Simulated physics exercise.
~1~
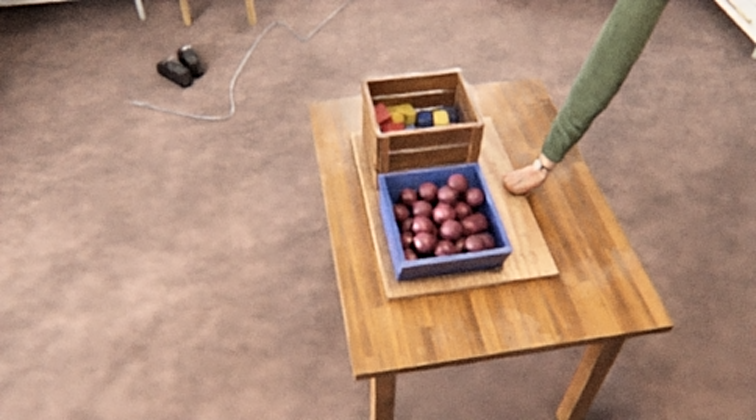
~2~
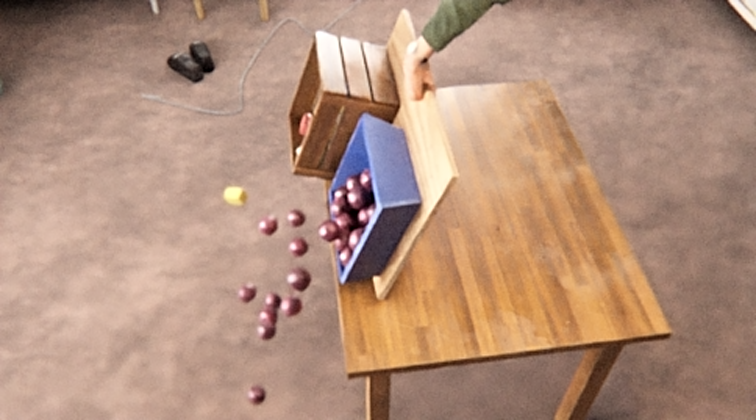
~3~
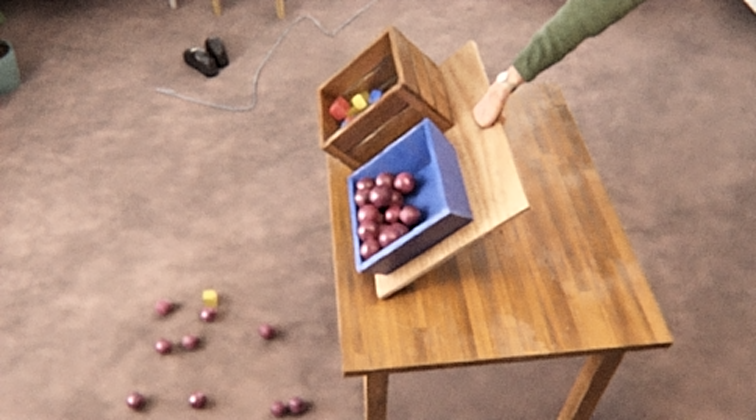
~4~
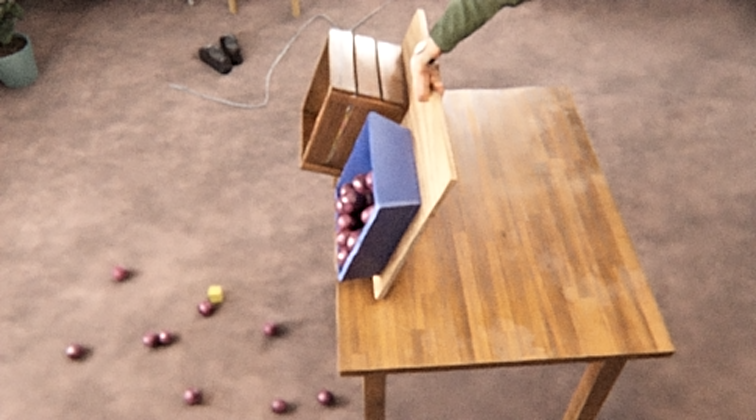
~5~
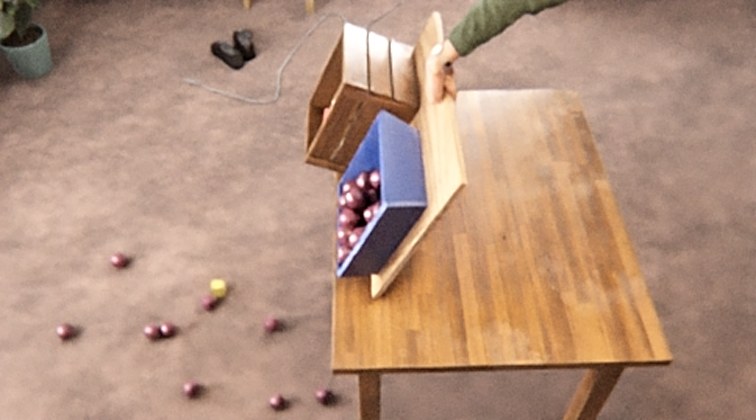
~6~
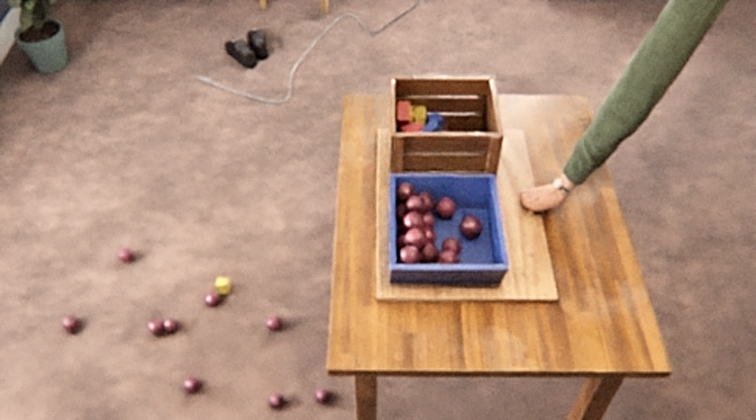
A hand tilting a board with two boxes leftward twice, spilling dark red balls and a yellow block, then lowering it flat.
